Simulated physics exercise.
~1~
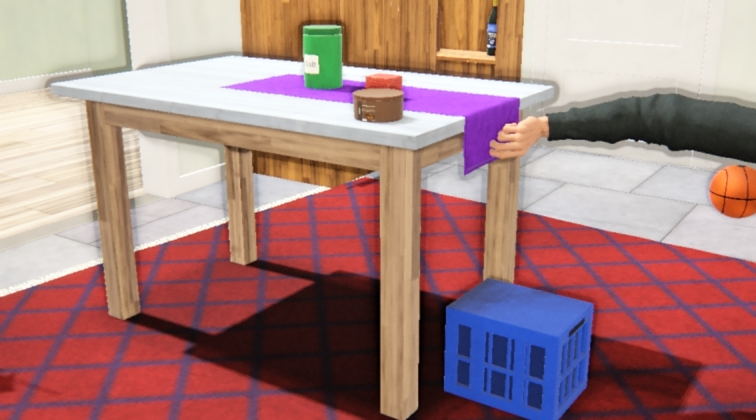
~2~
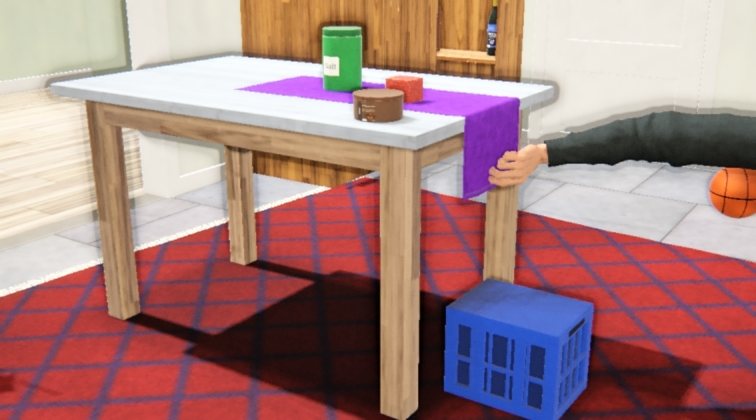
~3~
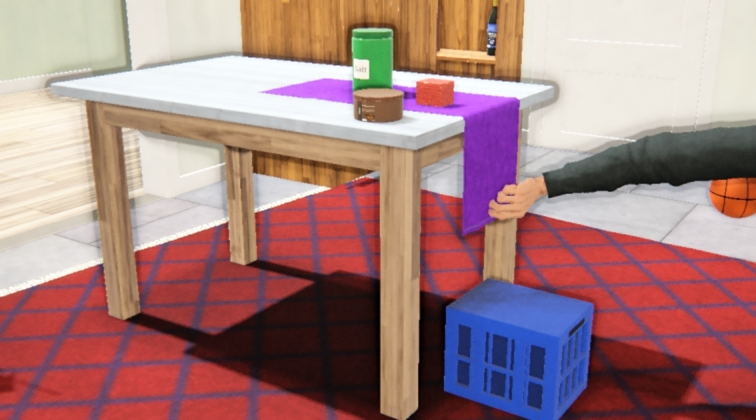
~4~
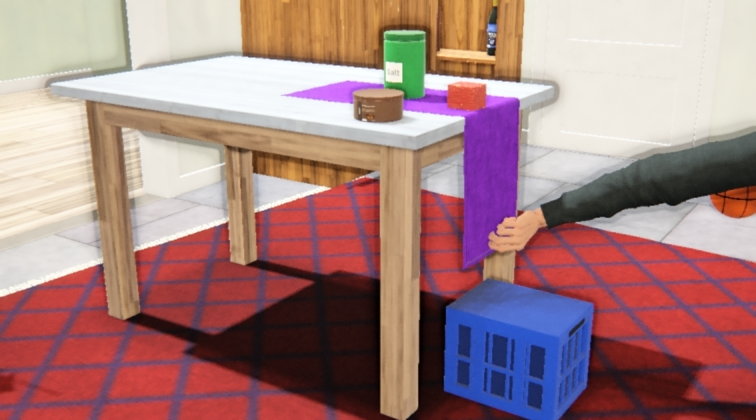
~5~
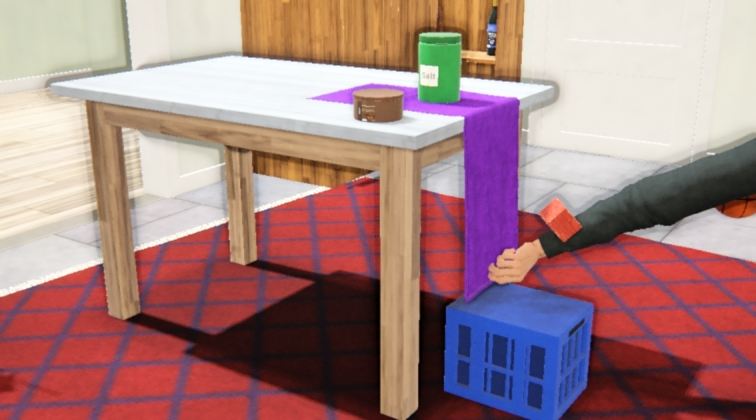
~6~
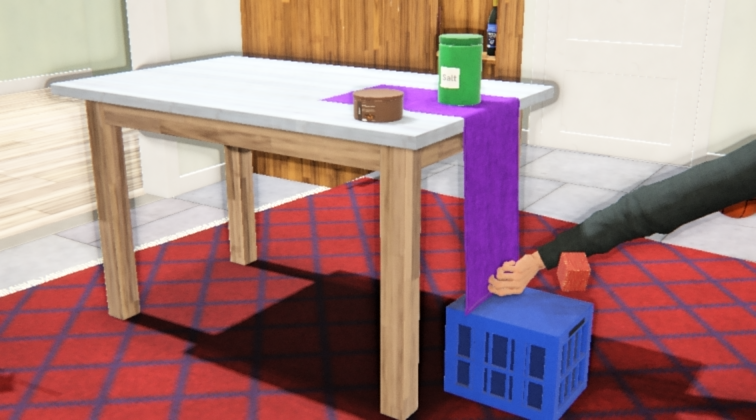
A hand in a dark sleeve pulls a purple runner down over the right end of a pale-topped wooden table, seen from a fixed view across a room with a red patterned rug. A green canister and a red block ride on the cloth, a brown tub sits near the front edge, and a blue crate stands below. As the hem descends, canister and block slide right. The block tips off the end and tumbles past the arm. The hem reaches the crate, with the block below tabletop level, the canister upright near the edge and the tub unmoved.
